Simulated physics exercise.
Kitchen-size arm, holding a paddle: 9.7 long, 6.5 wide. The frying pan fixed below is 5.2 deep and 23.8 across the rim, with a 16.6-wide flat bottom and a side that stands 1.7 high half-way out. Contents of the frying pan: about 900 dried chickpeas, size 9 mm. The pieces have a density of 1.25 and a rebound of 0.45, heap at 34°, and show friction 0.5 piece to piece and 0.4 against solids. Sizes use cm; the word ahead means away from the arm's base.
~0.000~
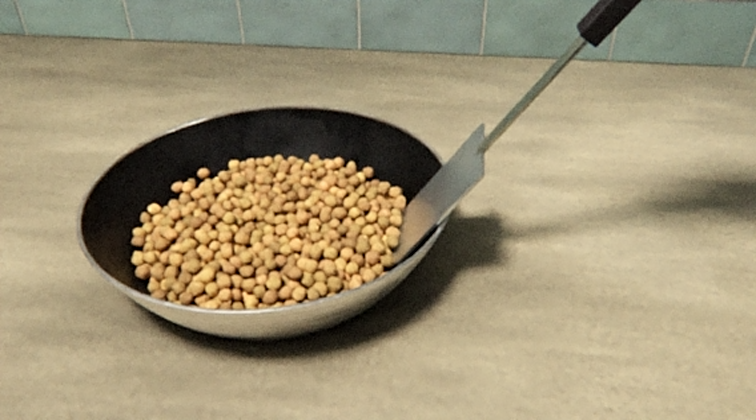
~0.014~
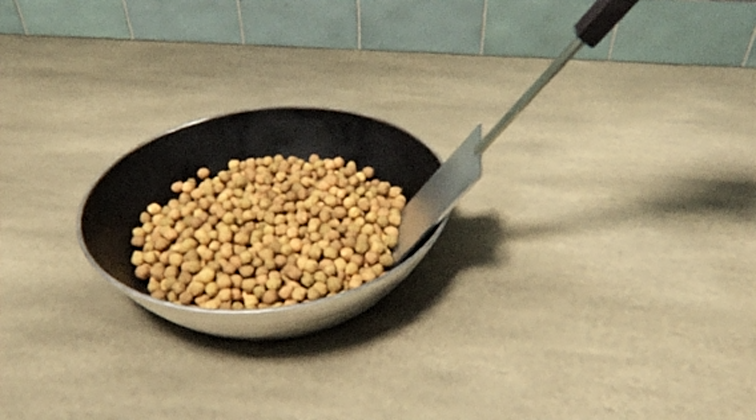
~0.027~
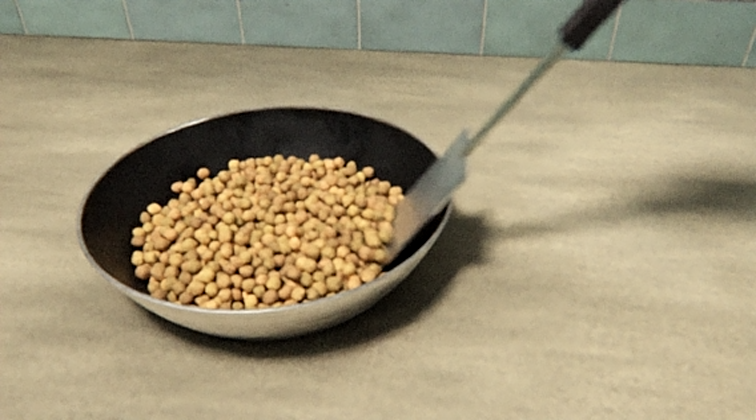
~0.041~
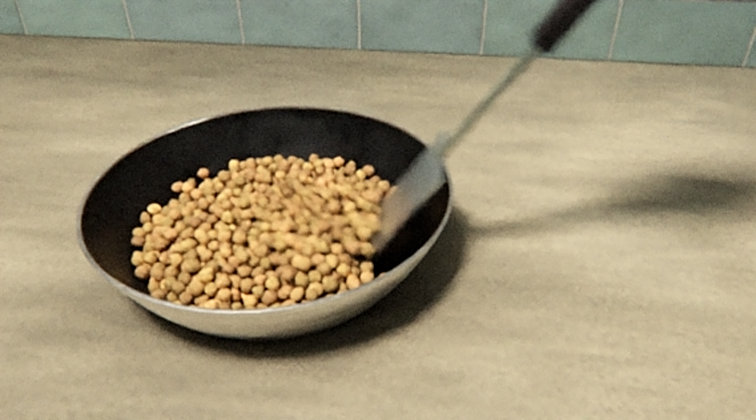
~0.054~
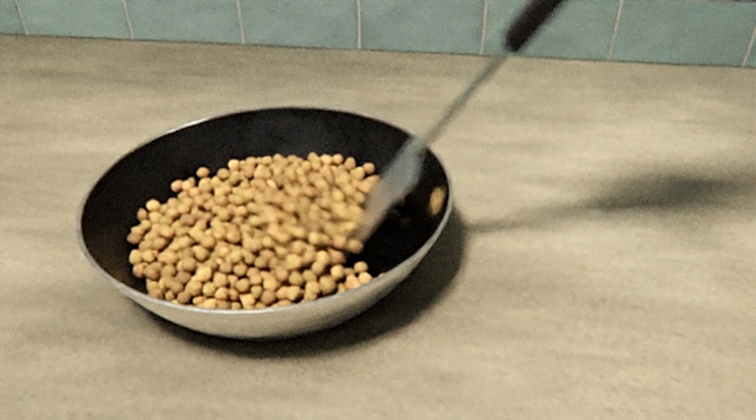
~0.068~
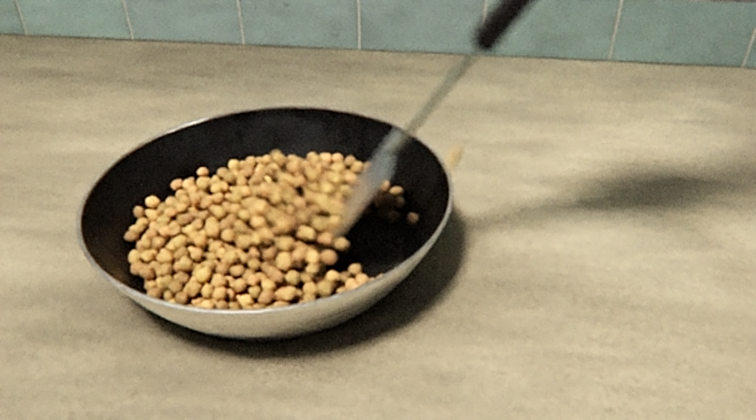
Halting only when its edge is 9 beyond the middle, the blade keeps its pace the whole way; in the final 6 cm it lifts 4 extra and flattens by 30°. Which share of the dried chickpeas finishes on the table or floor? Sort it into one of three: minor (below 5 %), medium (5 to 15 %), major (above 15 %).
Major, above 15 %.
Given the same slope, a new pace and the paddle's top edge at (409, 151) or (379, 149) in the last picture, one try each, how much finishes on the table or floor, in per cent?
About 20 and 25 percent.
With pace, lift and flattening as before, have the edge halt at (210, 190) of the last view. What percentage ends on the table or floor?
About 10 per cent.
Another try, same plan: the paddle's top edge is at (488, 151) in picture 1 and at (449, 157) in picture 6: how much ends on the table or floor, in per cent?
Roughly 10 %.
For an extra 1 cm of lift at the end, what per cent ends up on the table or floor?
I'd reckon around 20 per cent.
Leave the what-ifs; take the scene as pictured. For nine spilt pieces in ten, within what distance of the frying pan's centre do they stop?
Distance from centre: Approx. 65 cm.
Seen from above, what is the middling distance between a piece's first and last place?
The figure is about 2 cm.
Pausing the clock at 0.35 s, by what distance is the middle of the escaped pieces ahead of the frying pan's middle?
Roughly 22 centimetres ahead.
After 0.10 s, sloping 56°, highest piece 16 above the table; 899 in the frying pan, 1 on the blade or in flight.
After 0.14 s, sloping 47°, highest piece 22 above the table; 899 in the frying pan, 1 on the blade or in flight.
After 0.35 s, sloping 26°, highest piece 35 above the table; 709 in the frying pan, 51 on the table or floor, 140 on the blade or in flight.
After 1.40 s, sloping 26°, highest piece 4 above the table; 709 in the frying pan, 191 on the table or floor.
In the end, 709 in the frying pan, 191 on the table or floor. That is 21 % on the table or floor.
